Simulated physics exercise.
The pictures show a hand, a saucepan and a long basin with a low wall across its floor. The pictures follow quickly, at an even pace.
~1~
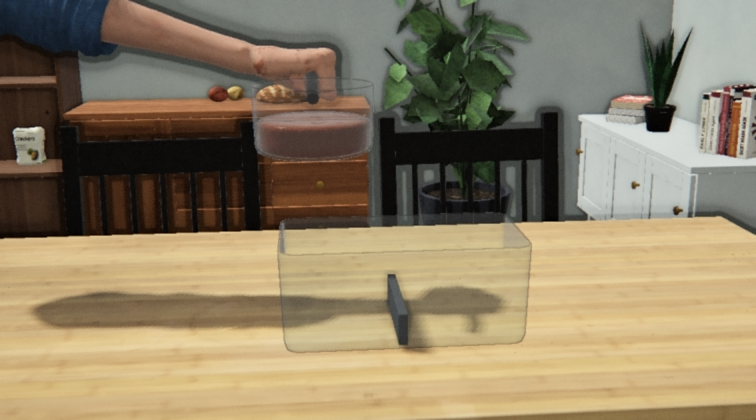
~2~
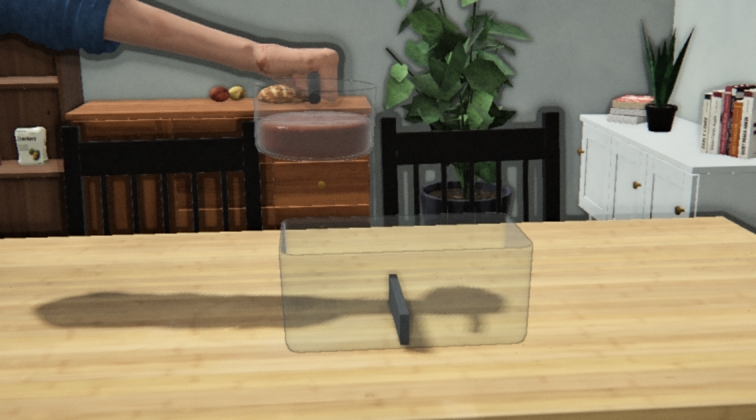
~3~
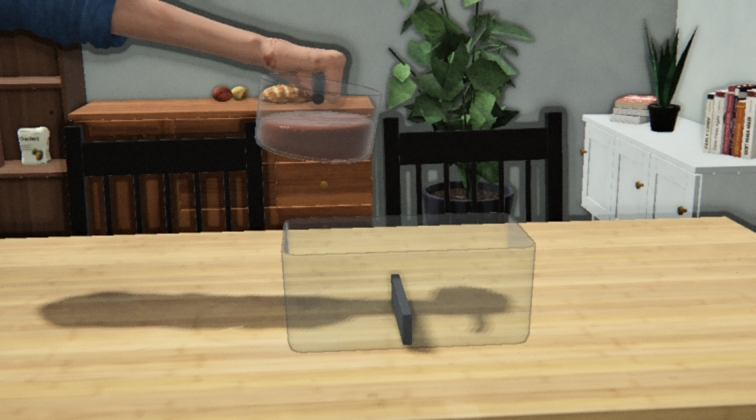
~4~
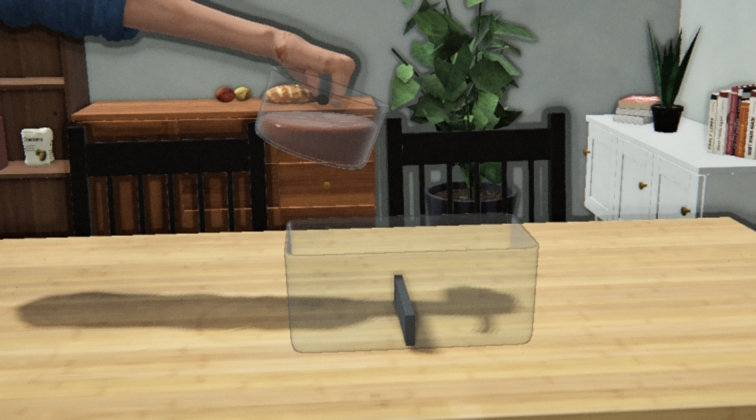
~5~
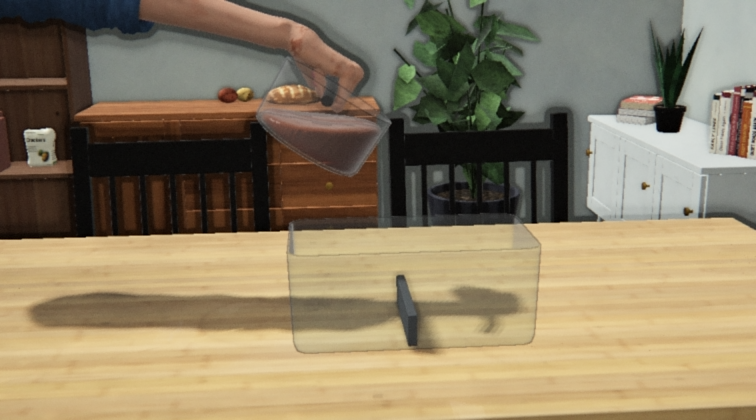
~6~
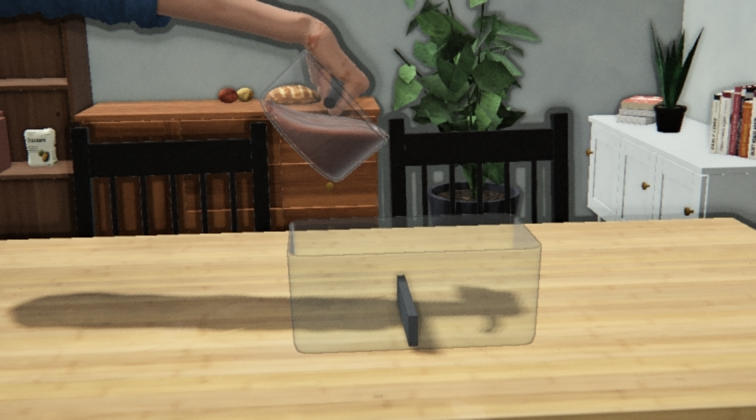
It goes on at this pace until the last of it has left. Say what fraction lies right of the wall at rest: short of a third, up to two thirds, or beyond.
The share right of the wall is from a third to two thirds.
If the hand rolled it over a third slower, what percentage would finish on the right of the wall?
Some 55 per cent.
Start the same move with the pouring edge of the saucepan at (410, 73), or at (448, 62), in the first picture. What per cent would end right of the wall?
The first gives 85 %, the second 75 %.
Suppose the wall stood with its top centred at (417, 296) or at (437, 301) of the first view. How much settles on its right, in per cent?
First some 20, then 15 per cent.
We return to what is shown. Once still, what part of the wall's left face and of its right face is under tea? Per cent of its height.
The left part 30 per cent, the right part 30.
A moment on, the saucepan is tipped right over and 18 per cent is still to pour, 11 is left of the wall and 27 right of it.
Next, the saucepan is tipped right over and 3 per cent is still to pour, 44 is left of the wall and 47 right of it.
Then the saucepan is tipped right over and 0 per cent is still to pour, 51 is left of the wall and 44 right of it.
Later the saucepan is tipped right over and 0 per cent is still to pour, 52 is left of the wall and 45 right of it.
Finally, 52 per cent lies left of the wall, 45 right of it and 3 outside.
